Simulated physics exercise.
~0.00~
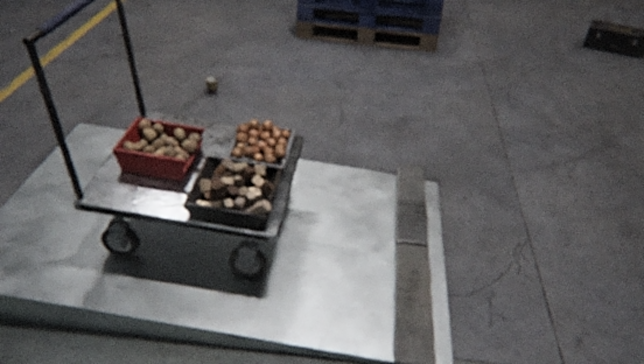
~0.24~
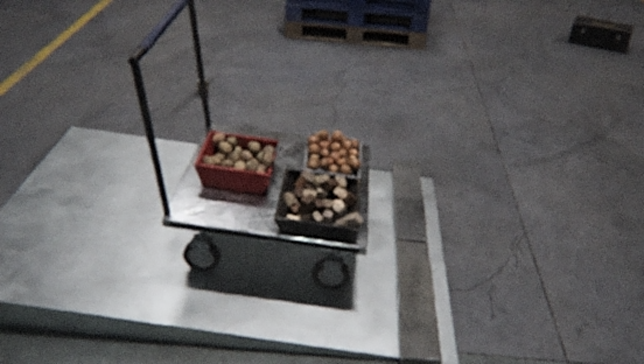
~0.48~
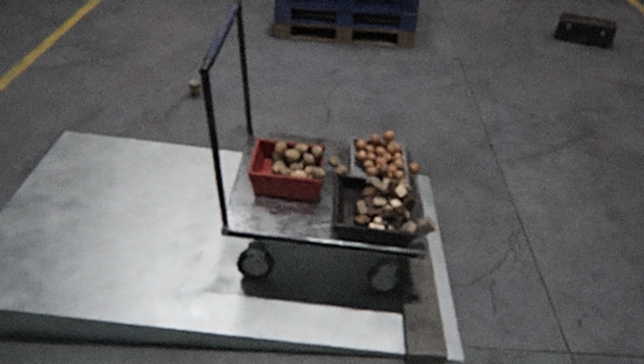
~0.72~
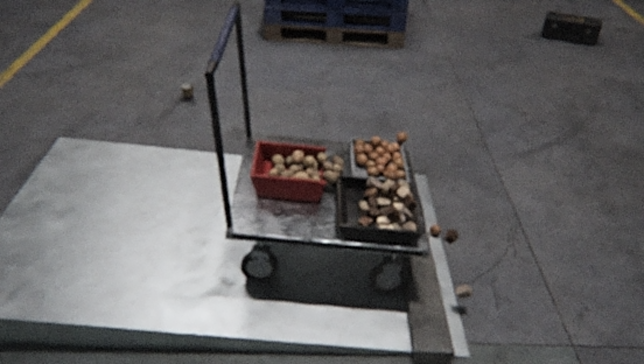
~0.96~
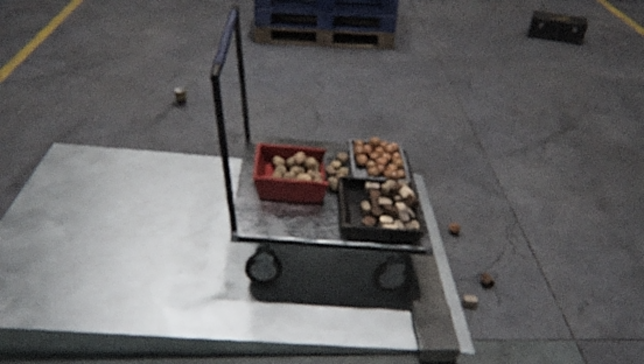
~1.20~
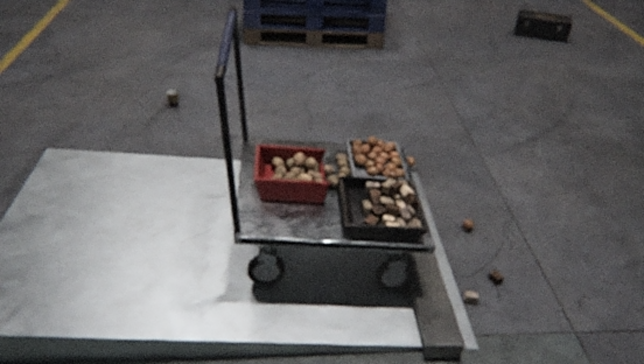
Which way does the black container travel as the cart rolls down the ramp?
The black container moves to the right, carried along on the cart until it stops at the sill.
